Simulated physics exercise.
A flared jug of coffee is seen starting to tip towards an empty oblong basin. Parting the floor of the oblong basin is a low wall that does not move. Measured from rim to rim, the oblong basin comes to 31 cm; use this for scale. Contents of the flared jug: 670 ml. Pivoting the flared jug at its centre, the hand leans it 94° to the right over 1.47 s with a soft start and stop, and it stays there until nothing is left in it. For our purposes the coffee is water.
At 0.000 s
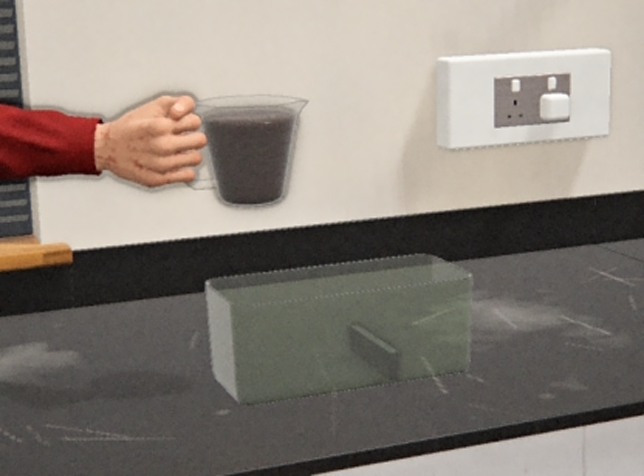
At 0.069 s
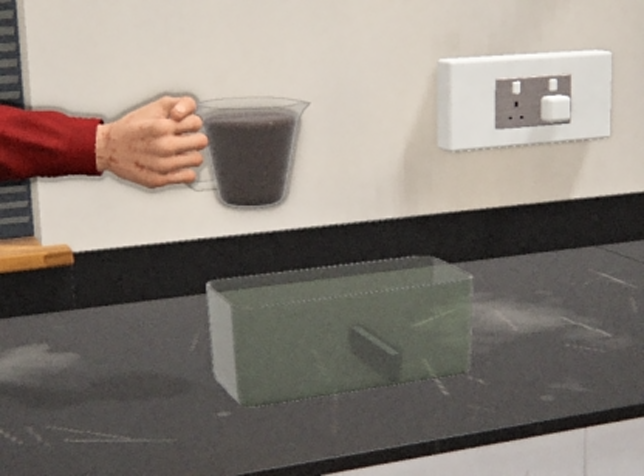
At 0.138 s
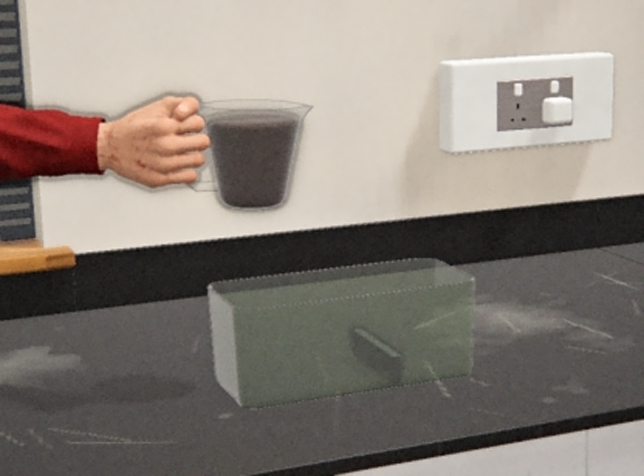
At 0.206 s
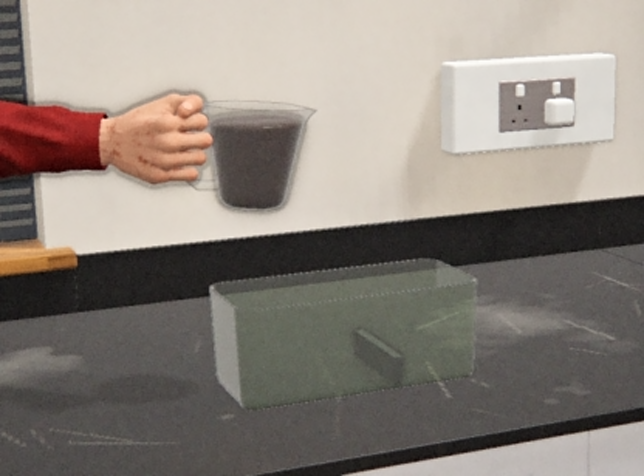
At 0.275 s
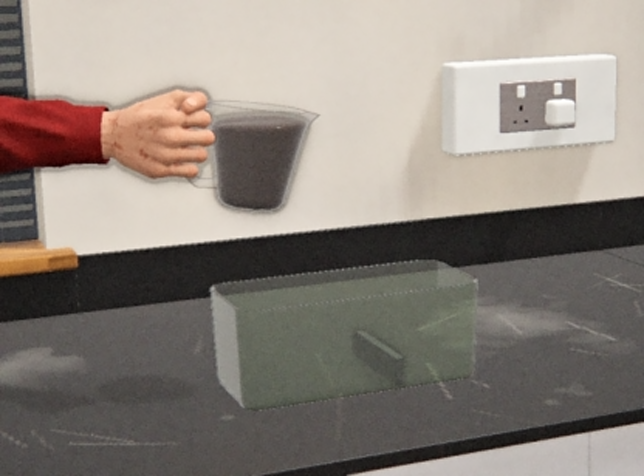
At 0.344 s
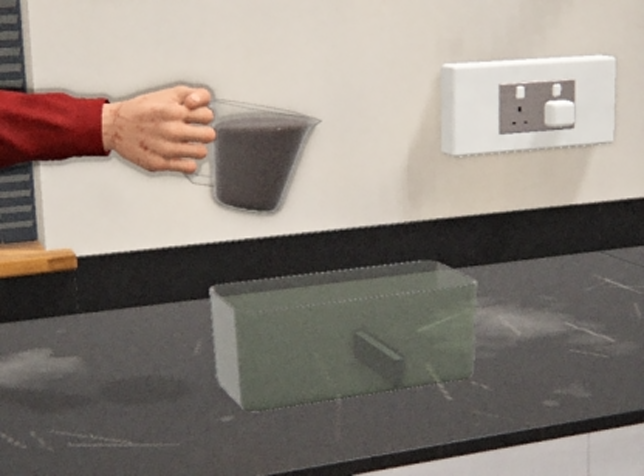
A hand in a red sleeve holding a jug of dark liquid, slowly tilting it slightly rightward above a clear greenish basin.
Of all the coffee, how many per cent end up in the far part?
Roughly 60 per cent.
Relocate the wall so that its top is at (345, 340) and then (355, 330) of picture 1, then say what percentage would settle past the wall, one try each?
In order, 95 and 85 per cent.
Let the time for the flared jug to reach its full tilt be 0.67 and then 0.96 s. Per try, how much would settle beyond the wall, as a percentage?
In order, 45 and 50 per cent.
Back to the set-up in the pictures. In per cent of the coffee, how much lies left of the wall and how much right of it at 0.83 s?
I'd say some 1 on the left and some 6 on the right.
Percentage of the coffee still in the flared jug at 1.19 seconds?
Around 26 in a hundred is still there.
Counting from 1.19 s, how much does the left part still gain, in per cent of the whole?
I'd say near 30 percent.
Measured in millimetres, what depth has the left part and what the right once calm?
Final levels - left approx 10 mm, right approx 32 mm.
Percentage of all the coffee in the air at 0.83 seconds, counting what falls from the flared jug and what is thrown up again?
At that moment, about 18 percent.
Then, 0.83 s in, the tilt is 57° and 76 per cent is still to pour, 1 is left of the wall and 6 right of it.
Then, 1.19 s in, the tilt is 86° and 26 per cent is still to pour, 10 is left of the wall and 46 right of it.
Then, 1.56 s in, the tilt is 94° and 2 per cent is still to pour, 35 is left of the wall and 60 right of it.
Then, 1.97 s in, the tilt is 94° and 0 per cent is still to pour, 39 is left of the wall and 60 right of it.
Finally, 39 per cent lies left of the wall, 60 right of it and 1 outside.
